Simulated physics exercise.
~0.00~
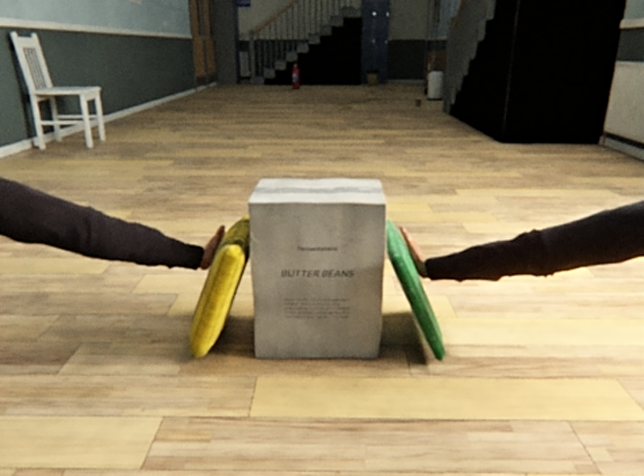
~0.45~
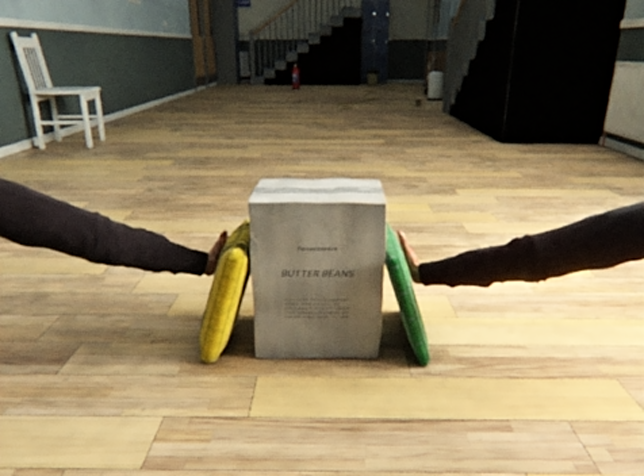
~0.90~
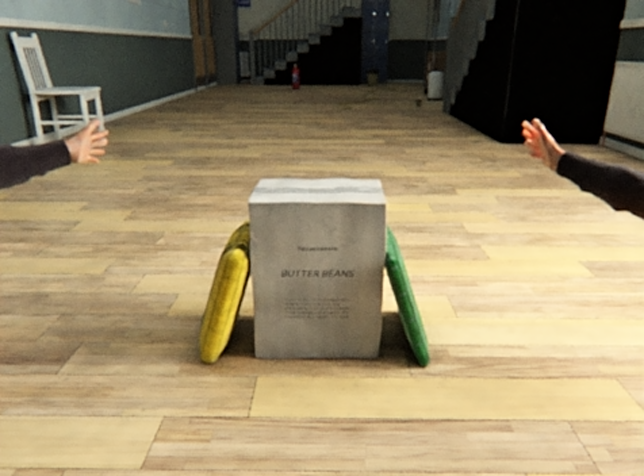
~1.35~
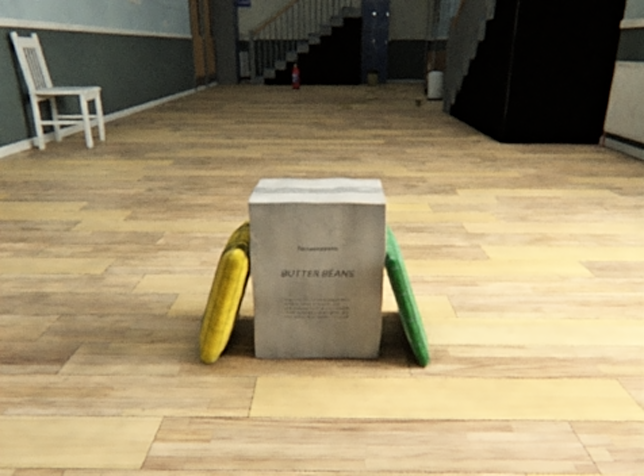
Two hands leaning a yellow cushion and a green pad against a white box, then letting go as both stay propped.
